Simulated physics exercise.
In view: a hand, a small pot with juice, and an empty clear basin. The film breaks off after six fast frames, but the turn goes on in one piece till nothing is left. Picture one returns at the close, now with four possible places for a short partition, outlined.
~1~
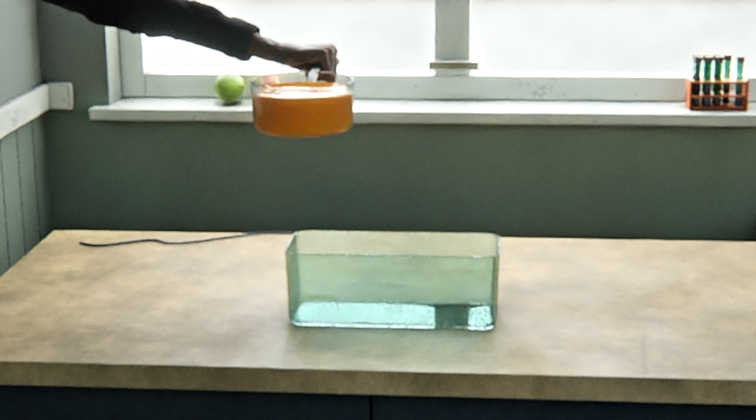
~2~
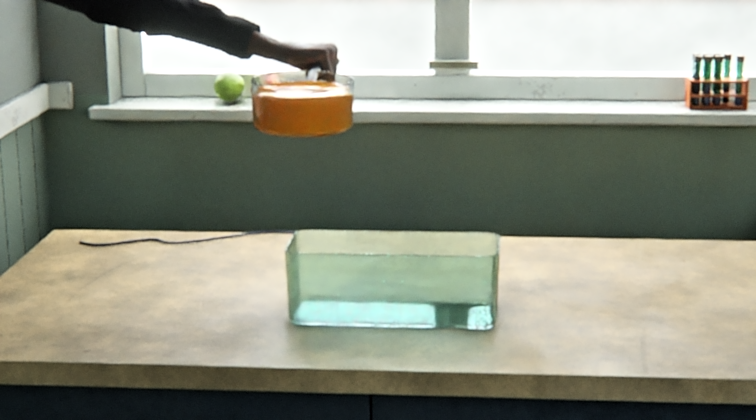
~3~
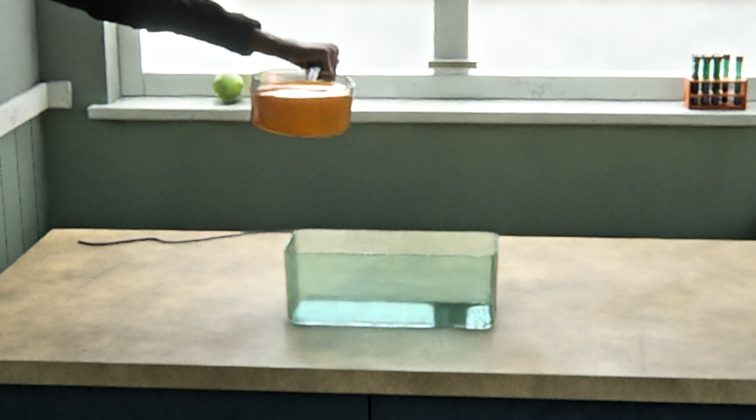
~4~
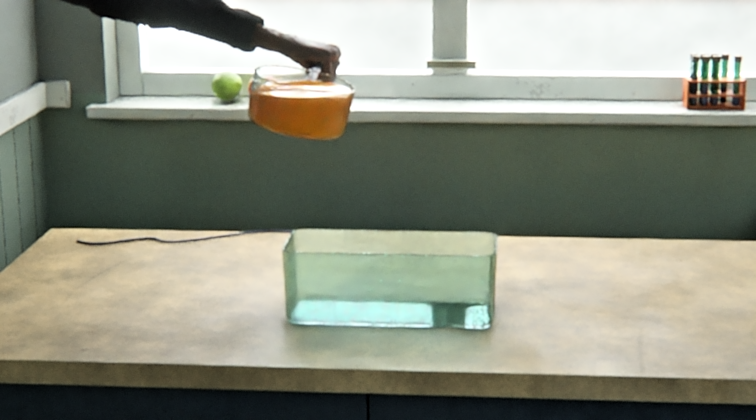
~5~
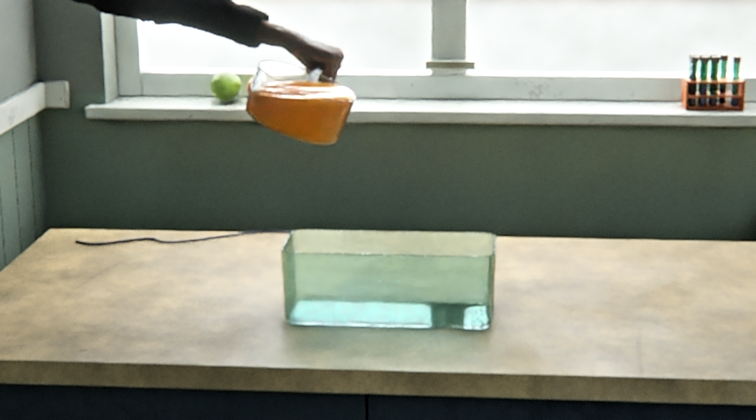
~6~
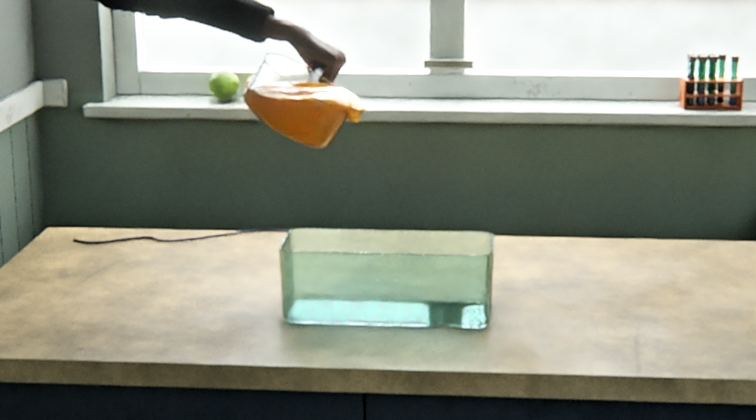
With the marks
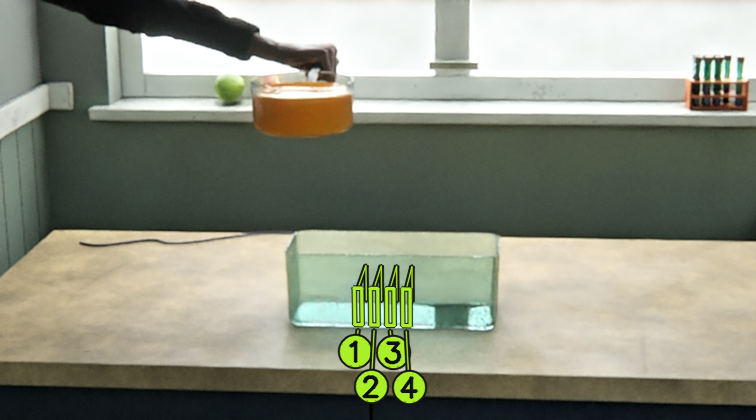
A dark-sleeved arm reaches in from the upper left, holding a clear pot of orange juice above a pale counter, seen from the front and slightly above. An empty, greenish clear basin sits below, a thin dark cord to its left, with a green apple and a red rack of tubes on the windowsill behind. The hand tilts the pot rightward, and juice slips over its lip.
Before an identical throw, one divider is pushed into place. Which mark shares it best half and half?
The answer is position 4.
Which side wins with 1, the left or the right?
More ends on the right.
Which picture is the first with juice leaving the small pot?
Picture 5.
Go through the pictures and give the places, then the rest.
Upright, lip at (351, 80); basin from (289, 323) to (496, 328); nothing has left yet.
Upright, lip at (352, 80); nothing has left yet.
Tipped about 6°, lip at (352, 84); nothing has left yet.
Tipped about 12°, lip at (353, 89); nothing has left yet.
Tipped about 21°, lip at (354, 98); juice is over the lip, down to (354, 98).
Tipped about 31°, lip at (352, 107); juice is over the lip, down to (357, 120).
On the marked copy, 1 at (358, 329); 2 at (374, 330); 3 at (390, 330); 4 at (406, 331).
Choosing 1, about 11 % ends left of the wall and 87 % right of it.
Choosing 2, about 23 % ends left of the wall and 75 % right of it.
Choosing 3, about 33 % ends left of the wall and 64 % right of it; 3 % is lost outside.
Choosing 4, about 52 % ends left of the wall and 46 % right of it; 3 % is lost outside.
